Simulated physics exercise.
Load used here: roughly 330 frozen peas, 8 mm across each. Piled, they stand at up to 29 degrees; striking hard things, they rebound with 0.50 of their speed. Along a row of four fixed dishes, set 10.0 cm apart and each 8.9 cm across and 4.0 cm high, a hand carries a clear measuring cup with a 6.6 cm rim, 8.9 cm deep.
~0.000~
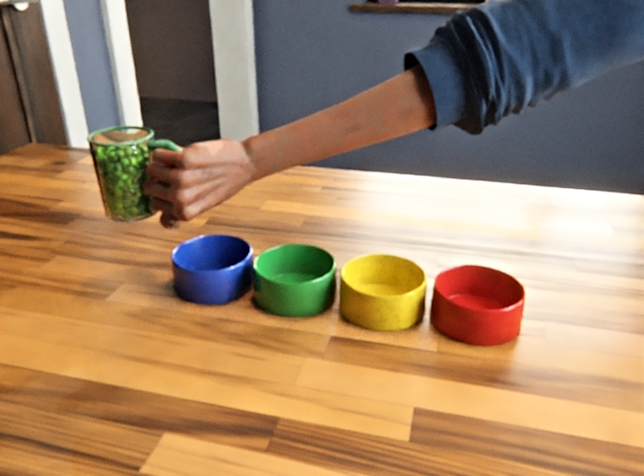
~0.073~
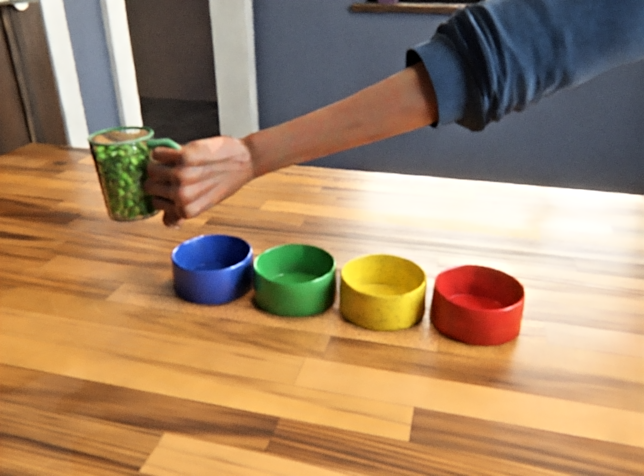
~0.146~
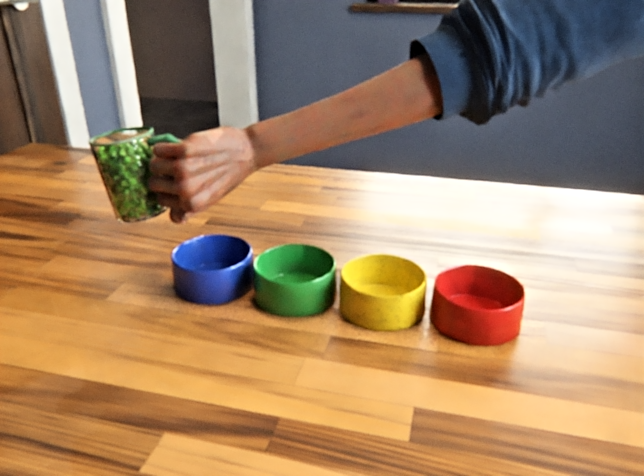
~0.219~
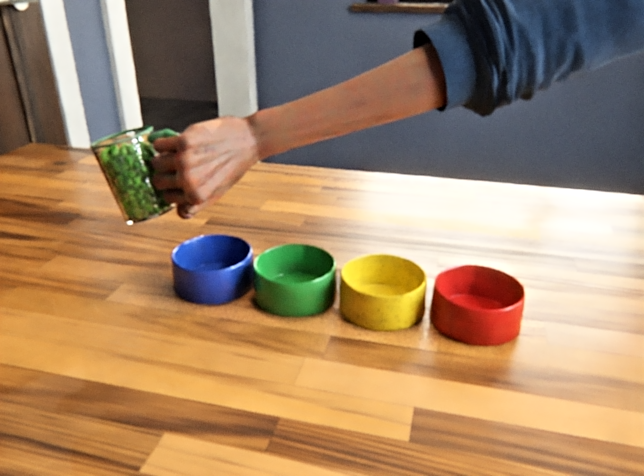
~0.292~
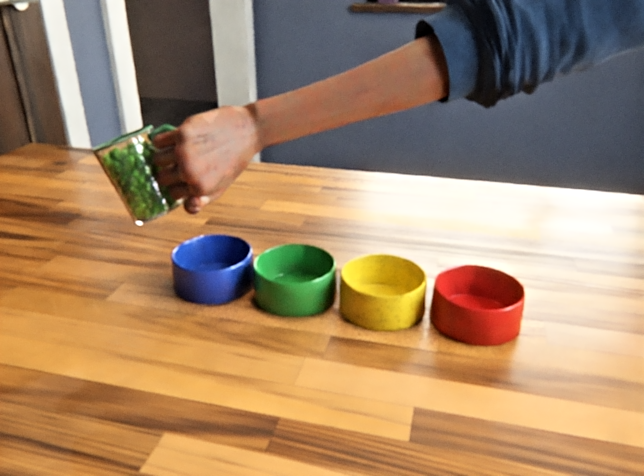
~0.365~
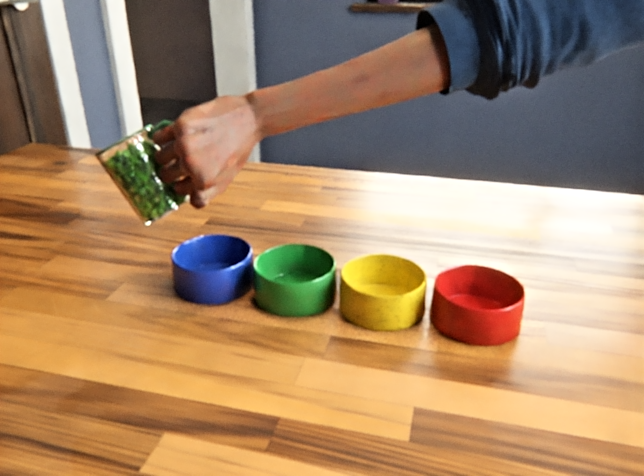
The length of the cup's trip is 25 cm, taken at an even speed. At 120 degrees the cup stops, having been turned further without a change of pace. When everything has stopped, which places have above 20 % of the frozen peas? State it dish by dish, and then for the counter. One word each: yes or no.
Red dish: No; blue dish: Yes; green dish: No; yellow dish: No; counter: Yes.
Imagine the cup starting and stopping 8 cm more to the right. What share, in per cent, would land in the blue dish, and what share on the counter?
Blue 70; counter 20.
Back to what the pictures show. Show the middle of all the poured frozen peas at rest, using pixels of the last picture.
Estimated resting centre: Around (163, 272).
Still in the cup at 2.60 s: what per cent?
Near 0 per cent of the load.
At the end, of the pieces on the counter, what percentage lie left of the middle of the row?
Roughly 100 %.
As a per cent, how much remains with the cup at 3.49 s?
My guess is near 0 per cent.
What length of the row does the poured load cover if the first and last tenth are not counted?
It spans roughly 15 centimetres along the row.
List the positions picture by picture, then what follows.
The first picture shows cup at (127, 174), tilt 0 degrees, lip at (94, 134), moved 0.0 cm; middle of the pieces at (128, 179); blue dish at (212, 253); green dish at (295, 263); yellow dish at (384, 274); red dish at (479, 286).
The second picture shows cup at (128, 174), tilt 2 degrees, lip at (94, 135), moved 0.2 cm; middle of the pieces at (129, 179).
The third picture shows cup at (132, 175), tilt 8 degrees, lip at (95, 138), moved 0.7 cm; middle of the pieces at (134, 179).
The fourth picture shows cup at (137, 175), tilt 15 degrees, lip at (97, 142), moved 1.2 cm; middle of the pieces at (138, 179).
The fifth picture shows cup at (141, 176), tilt 21 degrees, lip at (100, 147), moved 1.8 cm; middle of the pieces at (143, 180).
The sixth picture shows cup at (146, 176), tilt 28 degrees, lip at (103, 152), moved 2.4 cm; middle of the pieces at (148, 180); blue dish at (212, 253); green dish at (295, 263); yellow dish at (384, 274); red dish at (479, 286). Its pace works out near 90 degrees a second; the hand travels 8 cm a second.
After 1.70 s, tilt 120 degrees; cup holds 0 %, blue 40 %.
Then, at 2.60 s, tilt 120 degrees; cup holds 0 %, blue 40 %.
Then, at 3.49 s, tilt 120 degrees; cup holds 0 %, blue 40 %.
By 3.8 s all is still; red 0 %, blue 40 %, green 0 %, yellow 0 %, counter 60 %.
